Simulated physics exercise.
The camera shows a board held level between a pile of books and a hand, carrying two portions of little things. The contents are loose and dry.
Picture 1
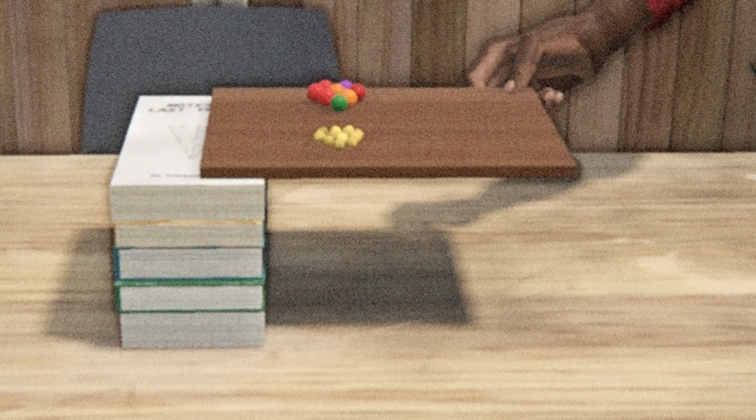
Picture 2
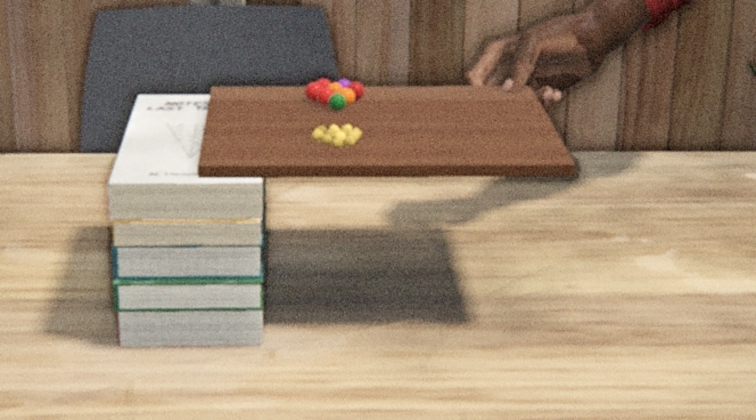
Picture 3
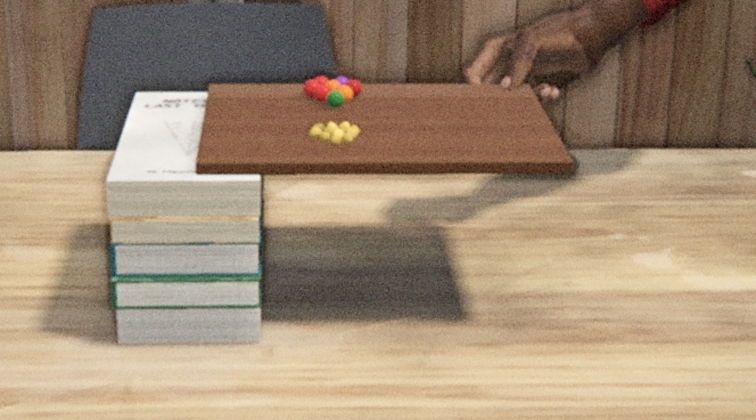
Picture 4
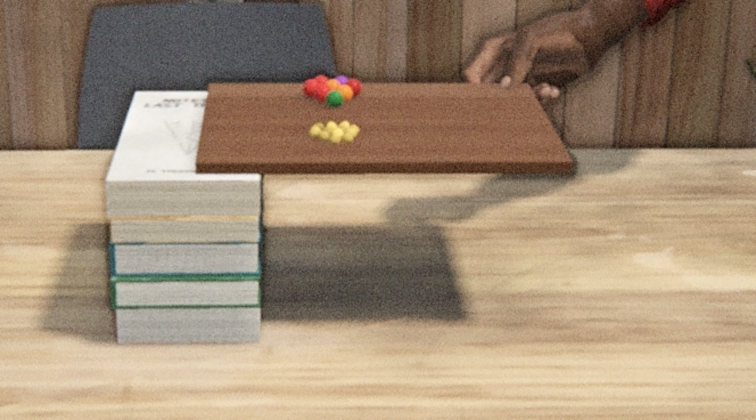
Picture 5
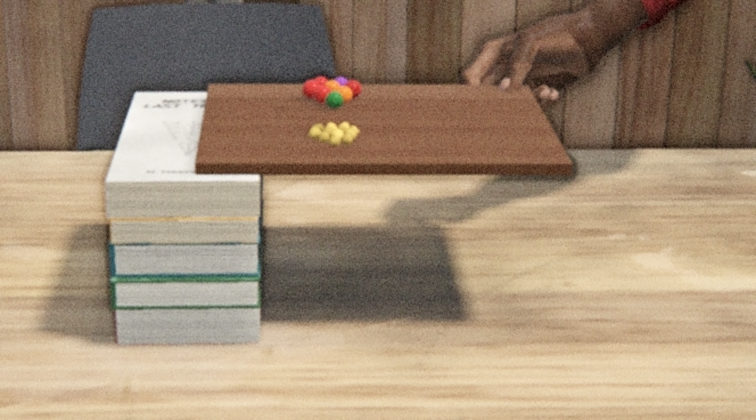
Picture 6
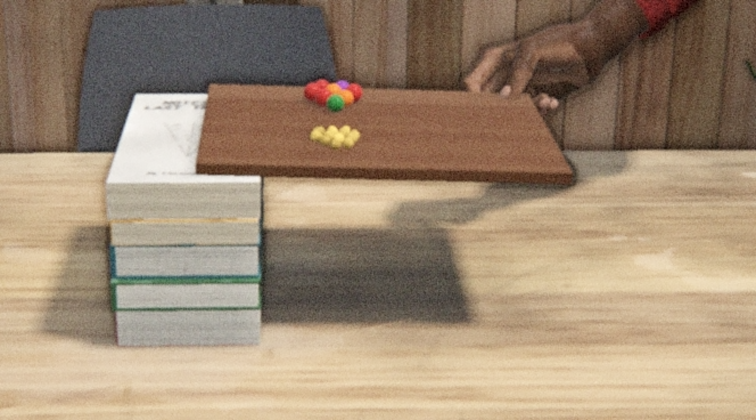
A brown board with small yellow balls and a cluster of colorful ones stayed nearly level between a stack of books and a hand, then its right end dipped slightly while the balls stayed put.
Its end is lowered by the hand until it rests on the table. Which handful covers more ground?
Lab note: The farthest one outdistances the other.
Then, 0.57 s later than the last frame, board sloping at 21°; near handful every one still on the board; far handful every one still on the board.
Then, 1.07 s later than the last frame, board sloping at 35°; near handful mostly less than half a board's length out; far handful mostly one to two board lengths out.
Then, 1.50 s later than the last frame, board resting at 35°; near handful mostly less than half a board's length out; far handful mostly one to two board lengths out.
When it is over, board resting at 35°; near handful mostly less than half a board's length out; far handful mostly more than two board lengths out, roughly half gone off the table; the far handful has gone farther.
